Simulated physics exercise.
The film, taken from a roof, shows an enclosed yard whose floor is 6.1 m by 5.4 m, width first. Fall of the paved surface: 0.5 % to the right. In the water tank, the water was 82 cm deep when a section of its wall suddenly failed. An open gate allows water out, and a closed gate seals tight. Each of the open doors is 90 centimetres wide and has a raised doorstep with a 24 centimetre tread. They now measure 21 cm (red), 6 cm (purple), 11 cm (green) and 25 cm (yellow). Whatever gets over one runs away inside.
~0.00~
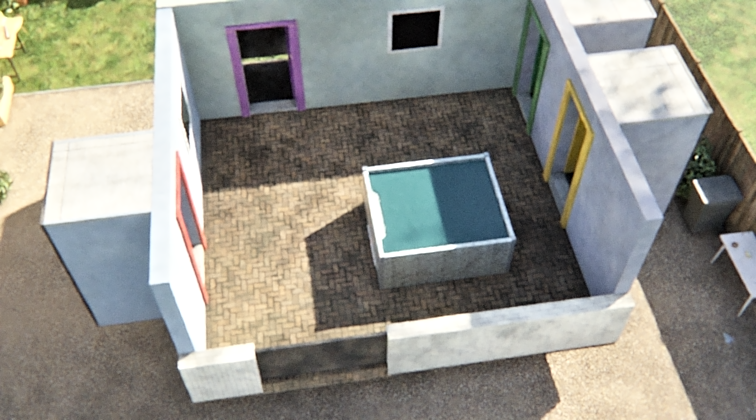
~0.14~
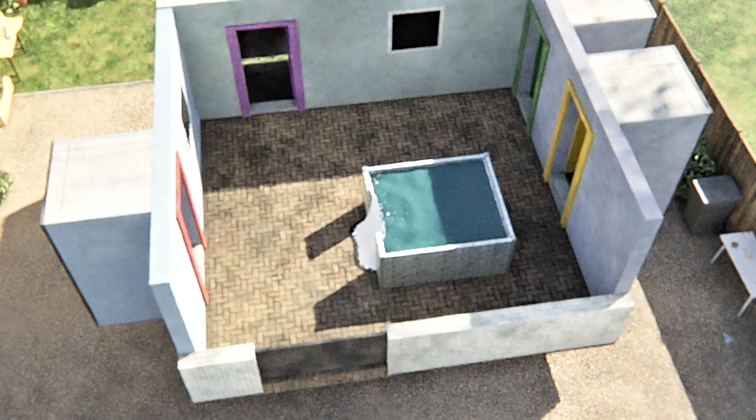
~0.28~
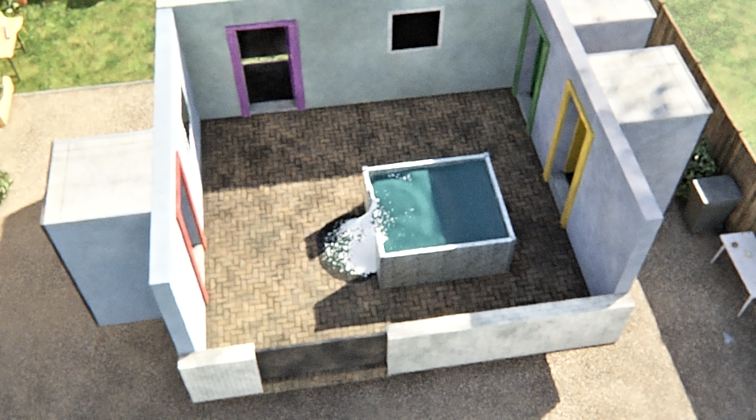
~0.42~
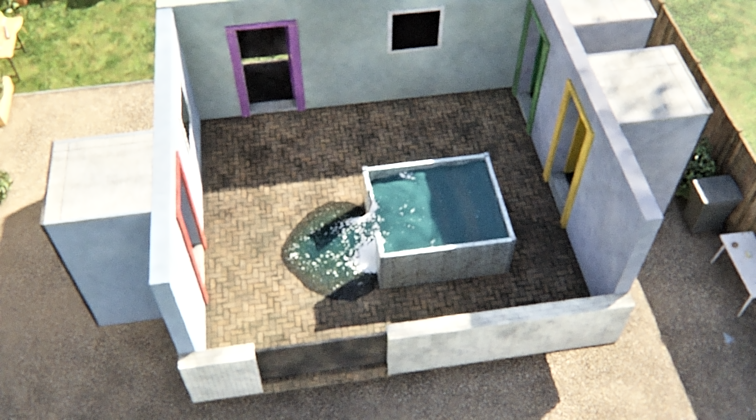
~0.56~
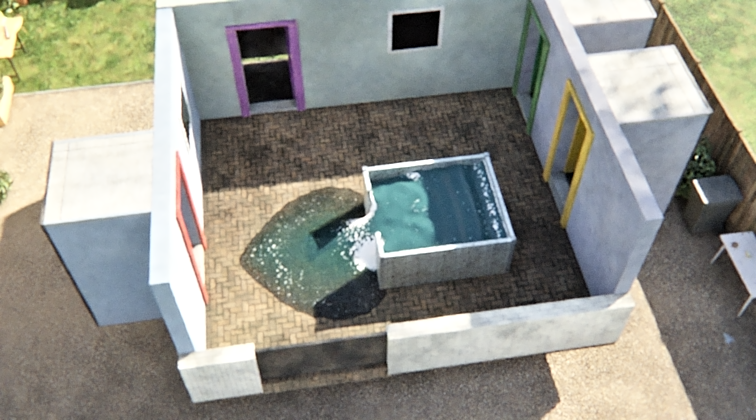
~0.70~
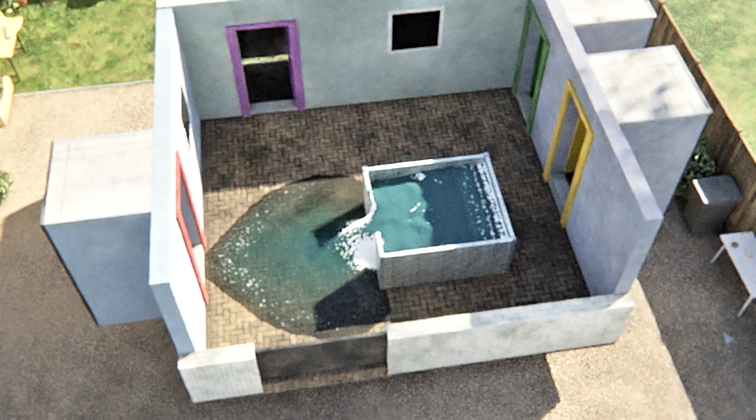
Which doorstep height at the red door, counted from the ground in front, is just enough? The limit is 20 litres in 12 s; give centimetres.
A height of roughly 27 cm is just enough.
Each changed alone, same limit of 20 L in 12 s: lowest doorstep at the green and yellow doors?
About 10.5 cm at green and 11.0 cm at yellow.
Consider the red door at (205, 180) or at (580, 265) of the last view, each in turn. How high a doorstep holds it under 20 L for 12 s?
14.0 and 11.5 cm.
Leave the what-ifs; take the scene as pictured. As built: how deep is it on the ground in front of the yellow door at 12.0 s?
Lab note: Depth approx. 13.0 cm.
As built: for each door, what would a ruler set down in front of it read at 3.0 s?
Depths in cm - red: 25, purple: 11, green: 0, yellow: 0.
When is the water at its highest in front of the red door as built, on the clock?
I'd guess close to 1.8 seconds.
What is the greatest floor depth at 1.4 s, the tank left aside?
About 43 cm.
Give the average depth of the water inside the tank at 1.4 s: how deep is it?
The average depth is some 55 cm.
After 1.4 s water covers 35 % of the floor, deepest (43 cm) near (368, 247); 32 cm at the red door, 19 litres in over its 21 cm doorstep.
After 3.0 s water covers 45 % of the floor, deepest (28 cm) near (368, 247); 25 cm at the red door, 74 litres in over its 21 cm doorstep.
After 12.0 s water covers 95 % of the floor, deepest (14 cm) near (540, 184); 6 cm at the red door, 80 litres in over its 21 cm doorstep.
At the red door as built, the water arrived by 0.8 s and peaked near 34 cm at 1.8 s.
With a doorstep of 22 cm, 67 litres would have come in within the 12 s; with 30 cm, 7 litres. So under 20 litres takes about 27 cm.
